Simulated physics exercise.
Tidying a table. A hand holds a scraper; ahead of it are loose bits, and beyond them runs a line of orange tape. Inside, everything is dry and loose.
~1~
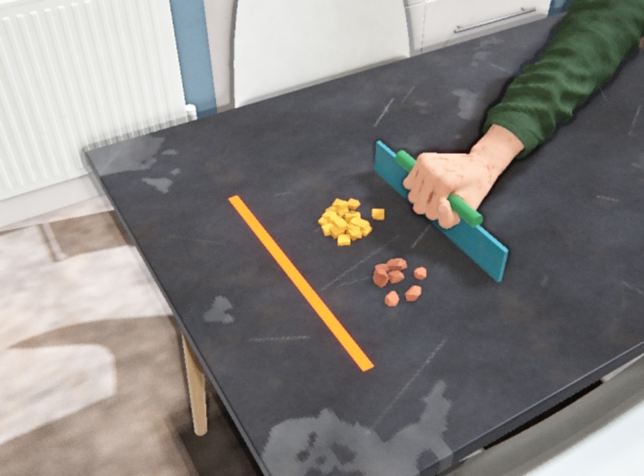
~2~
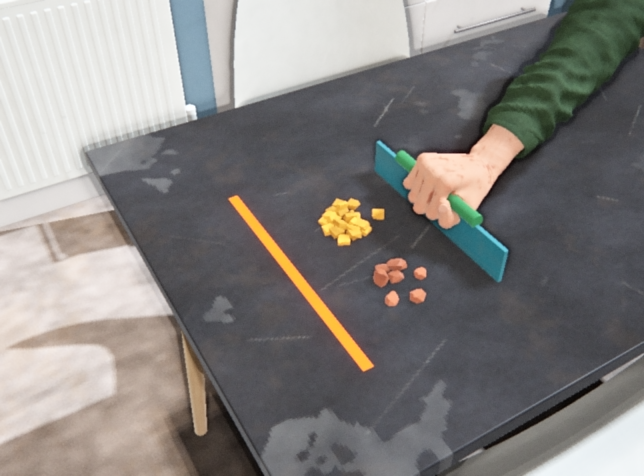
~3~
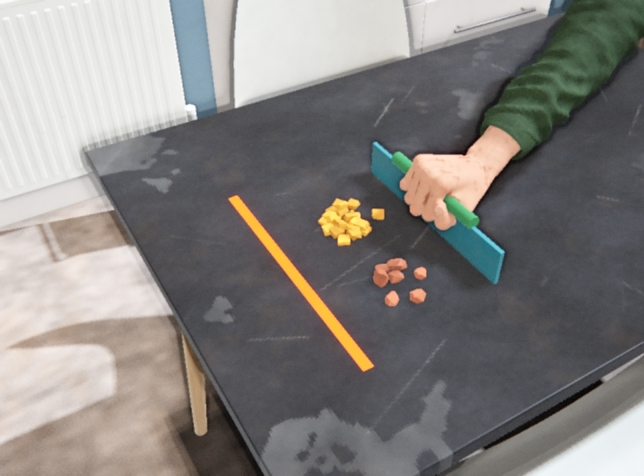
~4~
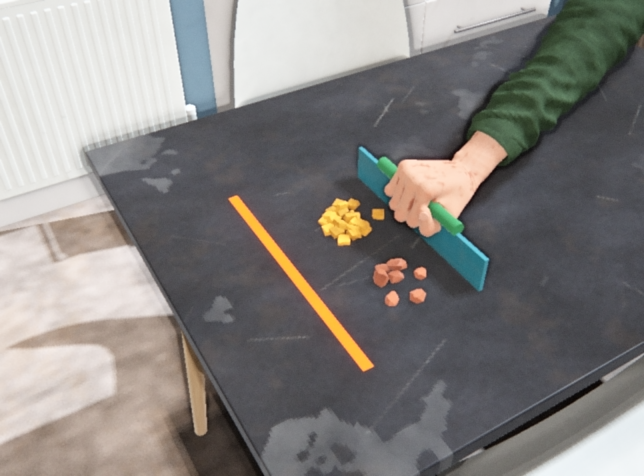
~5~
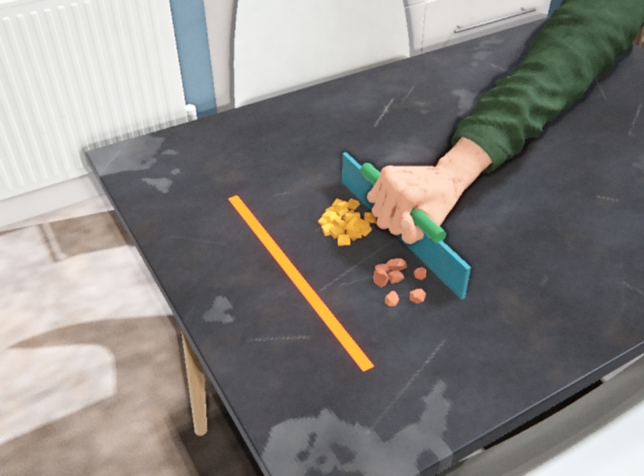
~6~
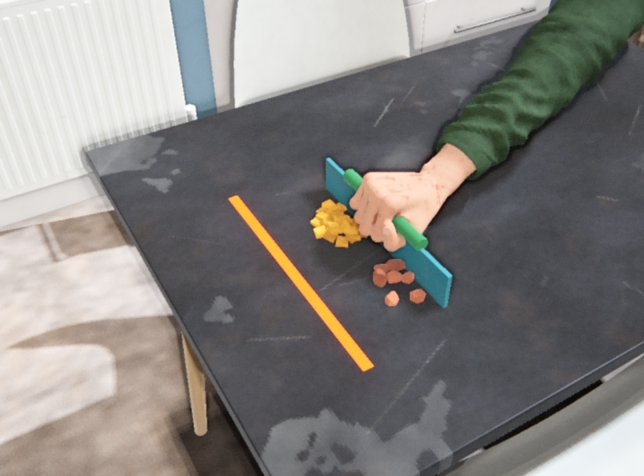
In the video, a hand in a green sleeve holds a blue scraper still on a dark table, then slides it left toward an orange strip, pushing most of the yellow pieces and a few of the reddish bits along.
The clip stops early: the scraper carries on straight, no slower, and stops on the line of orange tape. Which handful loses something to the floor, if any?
Near handful: None of it falls. Far handful: None of it falls.
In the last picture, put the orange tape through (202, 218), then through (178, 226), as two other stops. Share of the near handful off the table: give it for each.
Lab note - share off: About 0% and about 0%.
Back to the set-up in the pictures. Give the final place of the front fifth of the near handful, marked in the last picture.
(302, 314), give or take.
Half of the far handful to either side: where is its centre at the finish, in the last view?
Its centre settles around (259, 258).
Then, 0.39 s past the last view, scraper still moving, near (334, 230); near handful all on the table, its front near (335, 289); far handful all on the table, its front near (286, 249).
Then, 0.80 s past the last view, scraper stopped at the orange tape; near handful all on the table, its front near (287, 309); far handful all on the table, its front near (240, 268).
Finally, scraper stopped at the orange tape; near handful all on the table, its front near (287, 309); far handful all on the table, its front near (240, 268).
